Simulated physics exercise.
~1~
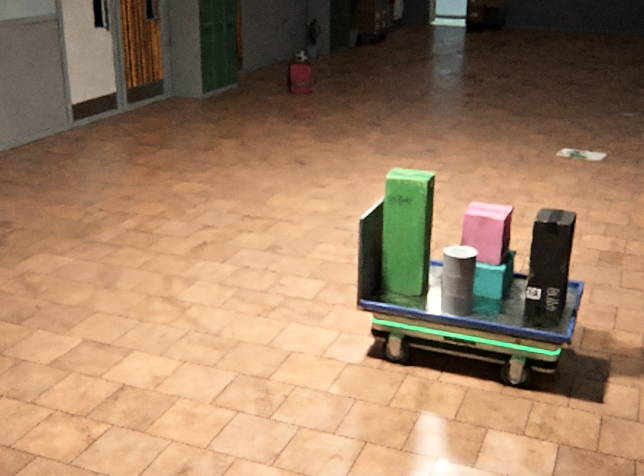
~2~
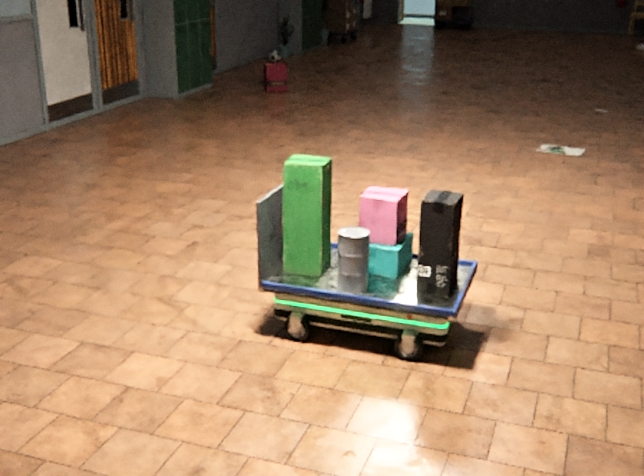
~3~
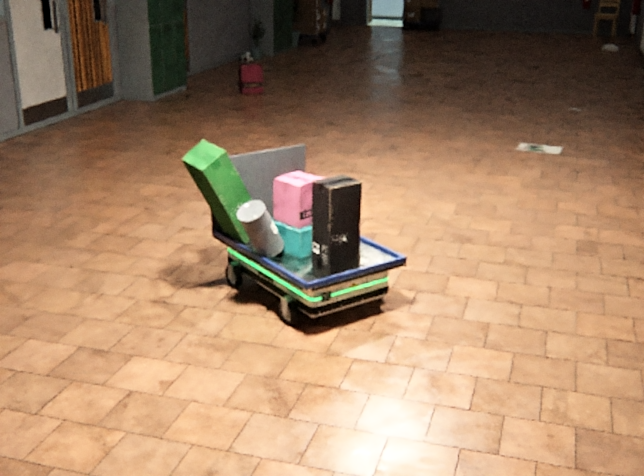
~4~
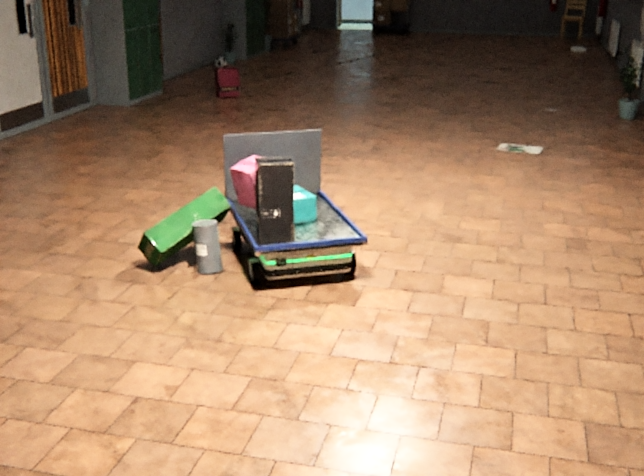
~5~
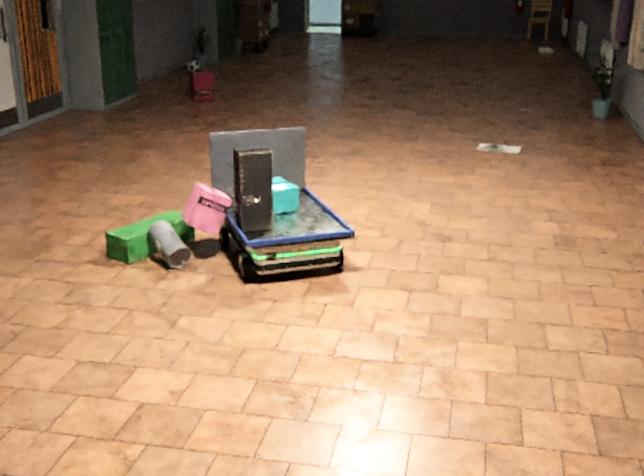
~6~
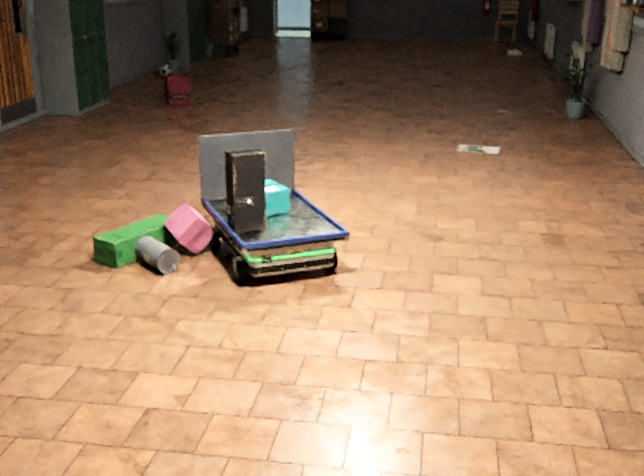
The video shows a wheeled cart carrying green, pink, turquoise and black boxes and a grey canister across a tiled floor. As it turns sharply, the green box, canister and pink box topple off the left side, while the black and turquoise boxes remain aboard as it stops.
